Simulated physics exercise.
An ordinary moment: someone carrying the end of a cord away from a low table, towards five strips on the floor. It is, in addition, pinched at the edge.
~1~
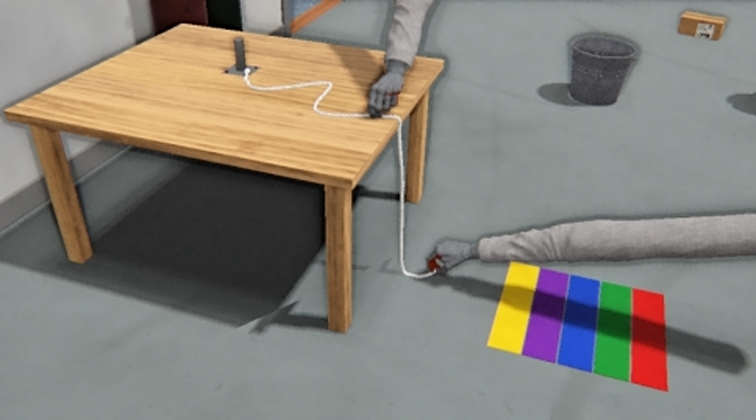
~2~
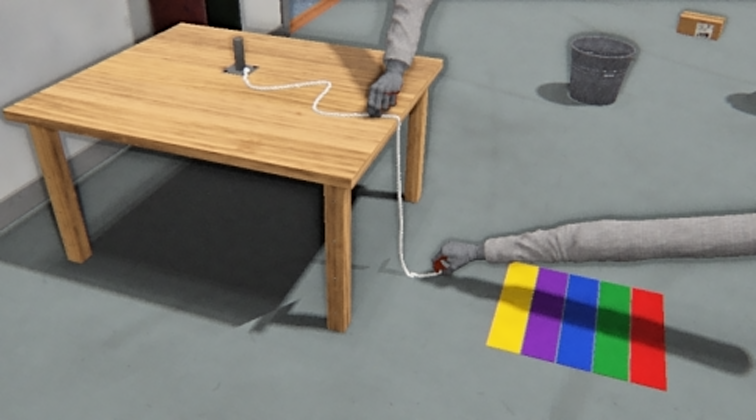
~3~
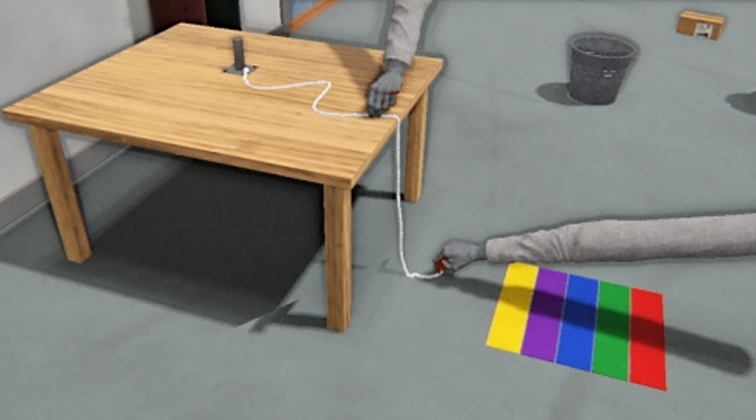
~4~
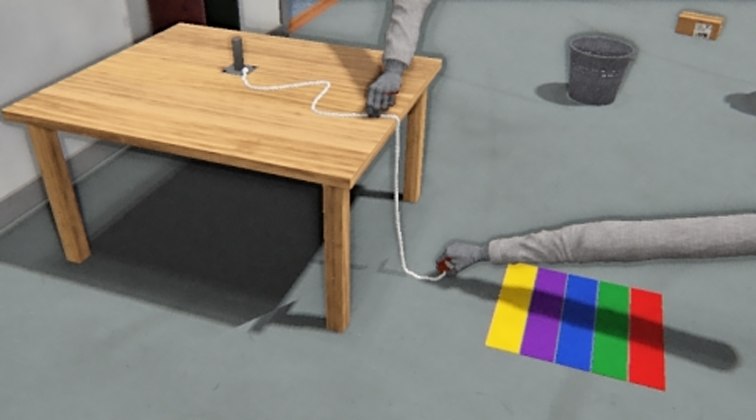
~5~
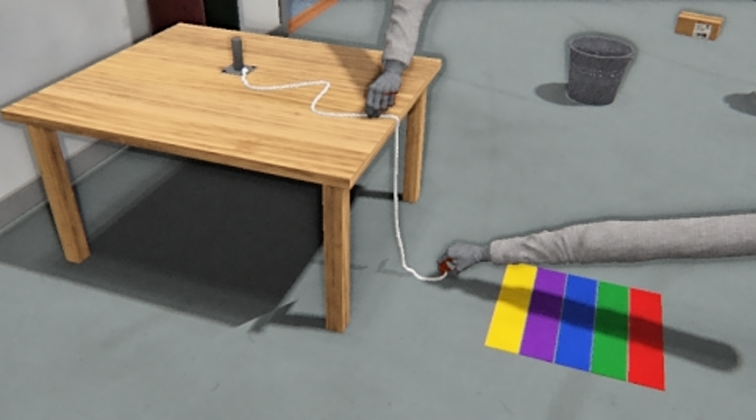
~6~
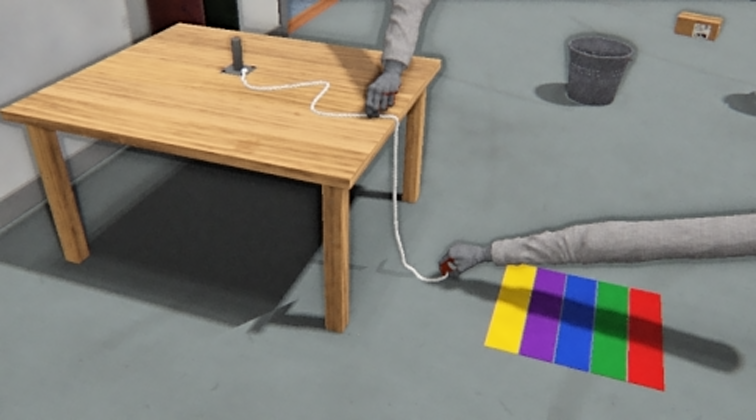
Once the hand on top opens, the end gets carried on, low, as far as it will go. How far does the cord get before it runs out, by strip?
As far as the red strip.
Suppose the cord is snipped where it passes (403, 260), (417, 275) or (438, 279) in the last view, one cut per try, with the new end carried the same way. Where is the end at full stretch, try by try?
In order, it comes to rest around (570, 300), (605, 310) and (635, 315).
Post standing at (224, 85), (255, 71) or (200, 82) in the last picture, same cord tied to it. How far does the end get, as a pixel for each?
The first try gives about (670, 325), the second about (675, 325) and the third about (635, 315).
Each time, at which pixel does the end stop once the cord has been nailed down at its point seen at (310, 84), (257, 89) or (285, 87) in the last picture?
Those spots come out as (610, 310), (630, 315) and (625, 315).
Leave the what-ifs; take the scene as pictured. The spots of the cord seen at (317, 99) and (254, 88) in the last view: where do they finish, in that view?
Point one to (383, 108), point two to (286, 82).
A little later, end near (599, 308); over green.
Next, end near (635, 317); over red.
When it is tight, end near (655, 321); over red. The end stops over the red strip.
